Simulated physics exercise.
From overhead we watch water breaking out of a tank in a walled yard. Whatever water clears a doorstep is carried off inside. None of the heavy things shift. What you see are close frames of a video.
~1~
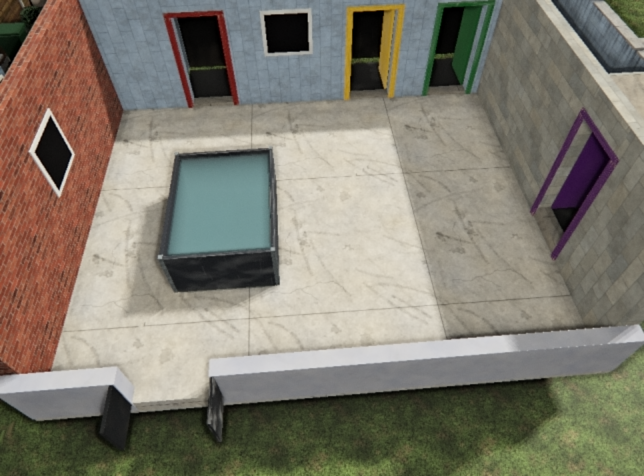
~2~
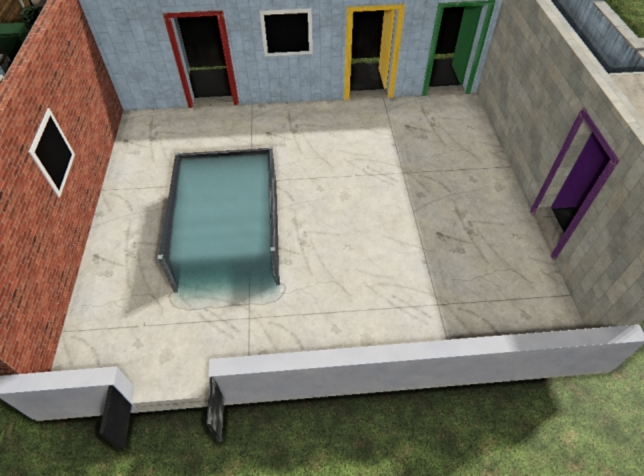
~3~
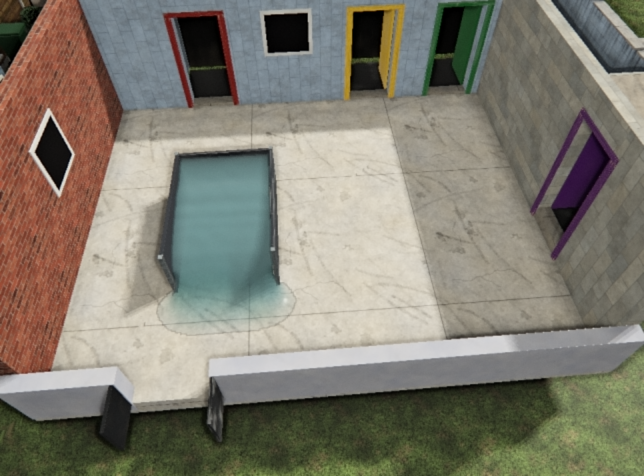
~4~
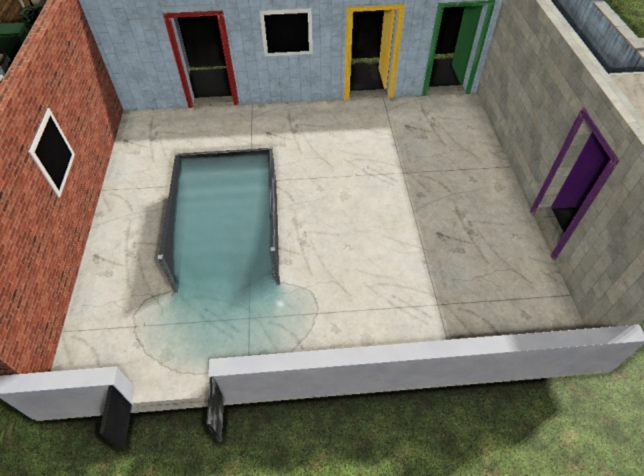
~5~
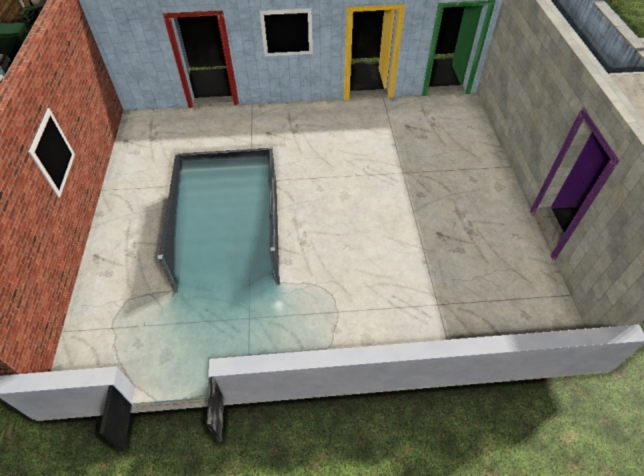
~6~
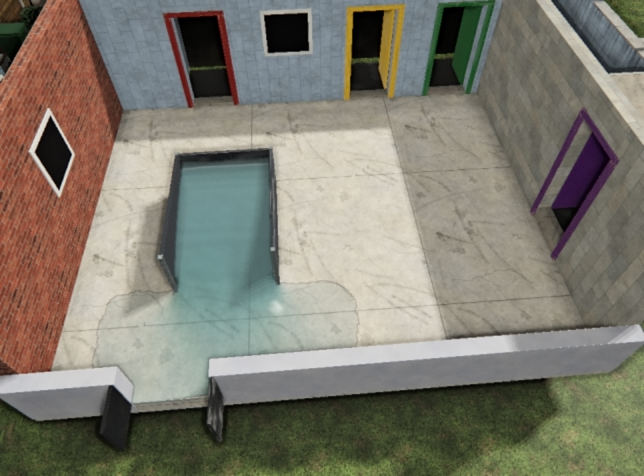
The video shows a dark-framed water tank in a walled yard with coloured doorways; its near side opens, and water pours out, spreading across the pale paving in a widening rounded sheet toward the low white front wall.
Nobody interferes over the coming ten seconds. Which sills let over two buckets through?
In order: I expect the green door to let through too much. I expect the red door to let through an acceptable amount. I expect the purple door to let through an acceptable amount. I expect the yellow door to let through an acceptable amount.
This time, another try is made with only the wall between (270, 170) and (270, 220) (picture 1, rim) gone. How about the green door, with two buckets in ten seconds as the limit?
Green door: Tops the limit.
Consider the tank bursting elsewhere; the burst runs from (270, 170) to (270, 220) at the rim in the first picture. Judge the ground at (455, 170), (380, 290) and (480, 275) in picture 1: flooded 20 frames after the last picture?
Going in your order, I'd say drenched, then drenched, then drenched.
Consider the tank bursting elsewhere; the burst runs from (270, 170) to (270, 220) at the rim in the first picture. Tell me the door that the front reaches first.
The purple one.
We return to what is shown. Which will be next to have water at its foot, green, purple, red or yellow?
First in line is the one in purple.
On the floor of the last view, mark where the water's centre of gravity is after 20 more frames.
Near (308, 286) in the last view.
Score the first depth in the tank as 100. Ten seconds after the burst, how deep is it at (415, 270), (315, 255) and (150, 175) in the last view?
Taking the places in turn, I get roughly 2, 0 and 2 percent.
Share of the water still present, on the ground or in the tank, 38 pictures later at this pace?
About 62 per cent.
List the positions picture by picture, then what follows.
In the first picture, still water in the water tank at (222, 201).
In the second picture, the front is at (281, 286), out from the gap at (225, 277).
In the third picture, water pours out at (225, 277) and has run to (286, 312).
In the fourth picture, the front is at (306, 328), out from the gap at (225, 279).
In the fifth picture, water pours out at (225, 279) and has run to a hidden place.
In the sixth picture, the front is at a hidden place, out from the gap at (225, 279).
A moment on, water covers 15 % of the floor; the green door not reached, the red door not reached, the purple door not reached, the yellow door not reached.
Next, water covers 25 % of the floor; the green door not reached, the red door not reached, the purple door not reached, the yellow door not reached.
Then, water covers 45 % of the floor; the green door not reached, the red door not reached, the purple door wet at the sill, nothing in, the yellow door not reached.
Later, water covers 70 % of the floor; the green door over two buckets in, the red door wet at the sill, nothing in, the purple door wet at the sill, nothing in, the yellow door not reached.
In the end, water covers 85 % of the floor; the green door far over two buckets in, the red door wet at the sill, nothing in, the purple door wet at the sill, nothing in, the yellow door under two buckets in.
